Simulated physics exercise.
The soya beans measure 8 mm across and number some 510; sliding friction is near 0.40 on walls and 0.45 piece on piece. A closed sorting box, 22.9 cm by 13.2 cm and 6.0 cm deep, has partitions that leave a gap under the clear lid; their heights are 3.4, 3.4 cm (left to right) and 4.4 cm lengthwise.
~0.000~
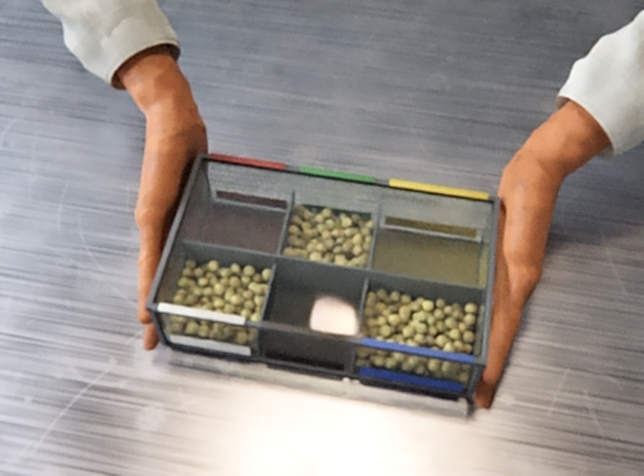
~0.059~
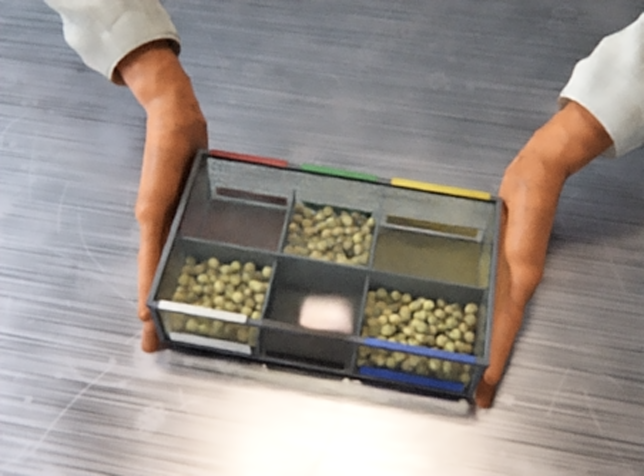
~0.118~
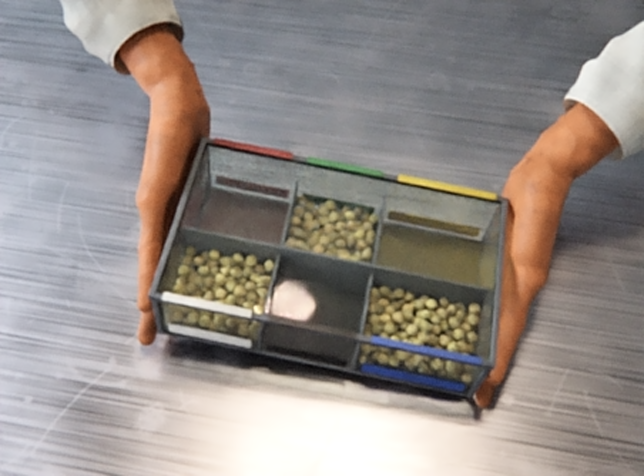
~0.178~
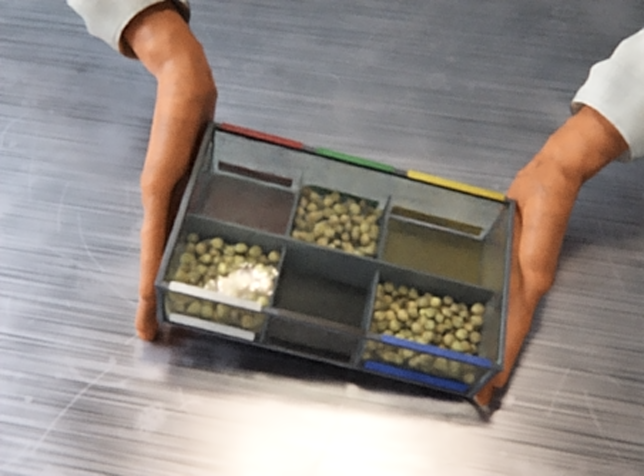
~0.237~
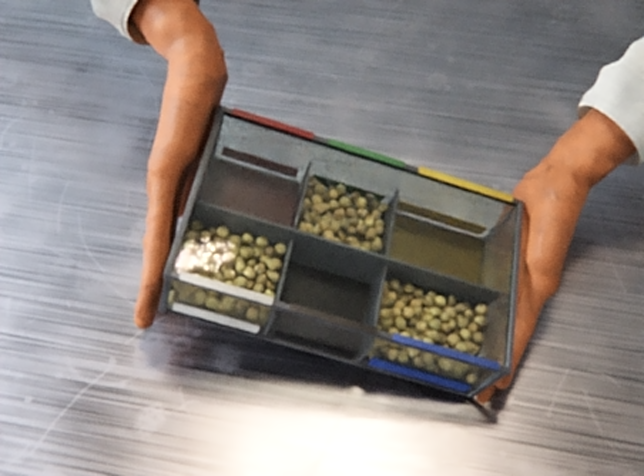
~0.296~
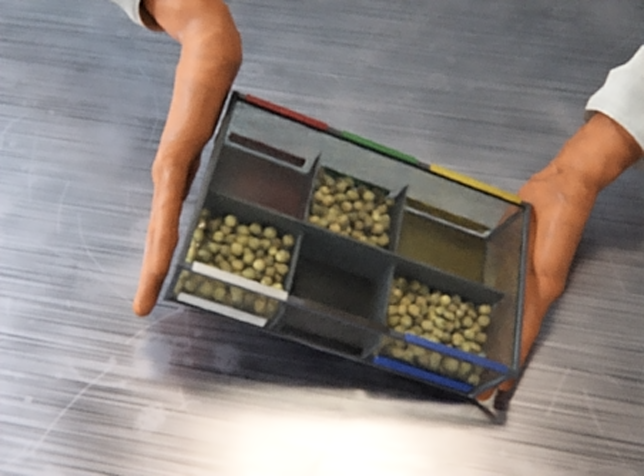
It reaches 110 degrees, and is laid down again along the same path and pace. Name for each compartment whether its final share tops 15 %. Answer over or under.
Red compartment: Under; blue compartment: Over; green compartment: Under; yellow compartment: Over; white compartment: Under; black compartment: Under.
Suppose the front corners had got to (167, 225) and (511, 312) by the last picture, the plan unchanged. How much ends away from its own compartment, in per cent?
It would be near 50 per cent.
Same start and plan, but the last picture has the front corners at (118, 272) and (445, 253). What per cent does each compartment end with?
Red 50; blue 0; green 5; yellow 0; white 45; black 0.
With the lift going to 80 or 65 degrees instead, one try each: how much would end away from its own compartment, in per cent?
About 25 and 10 per cent.
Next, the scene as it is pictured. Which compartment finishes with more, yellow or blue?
It is the blue one.
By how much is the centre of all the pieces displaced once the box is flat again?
Roughly 8.0 cm.
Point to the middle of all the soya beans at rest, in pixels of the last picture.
At about (435, 325).
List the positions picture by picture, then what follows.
Box tilt 0 degrees, front corners at (153, 305) and (482, 360); blue 40 %, green 25 %, white 35 %, in the first picture.
Box tilt 1 degrees, front corners at (153, 302) and (484, 361), in the second picture.
Box tilt 5 degrees, front corners at (156, 294) and (489, 362), lowest corner right front, in the third picture.
Box tilt 10 degrees, front corners at (162, 283) and (498, 365), lowest corner right front, in the fourth picture.
Box tilt 15 degrees, front corners at (172, 272) and (505, 368), lowest corner right front, in the fifth picture.
Box tilt 20 degrees, front corners at (184, 262) and (513, 371), lowest corner right front; blue 40 %, green 25 %, white 35 %. The box's pace is about 85 degrees a second, in the sixth picture.
After 1.43 s, tilt 110 degrees; blue 60 %, green 10 %, yellow 15 %, white 10 %, black 10 %.
After 2.19 s, tilt 49 degrees; blue 75 %, yellow 25 %.
After 2.97 s, tilt 0 degrees; blue 75 %, yellow 25 %.
By 3.5 s all is still; red 0 %, blue 75 %, green 0 %, yellow 25 %, white 0 %, black 0 %.
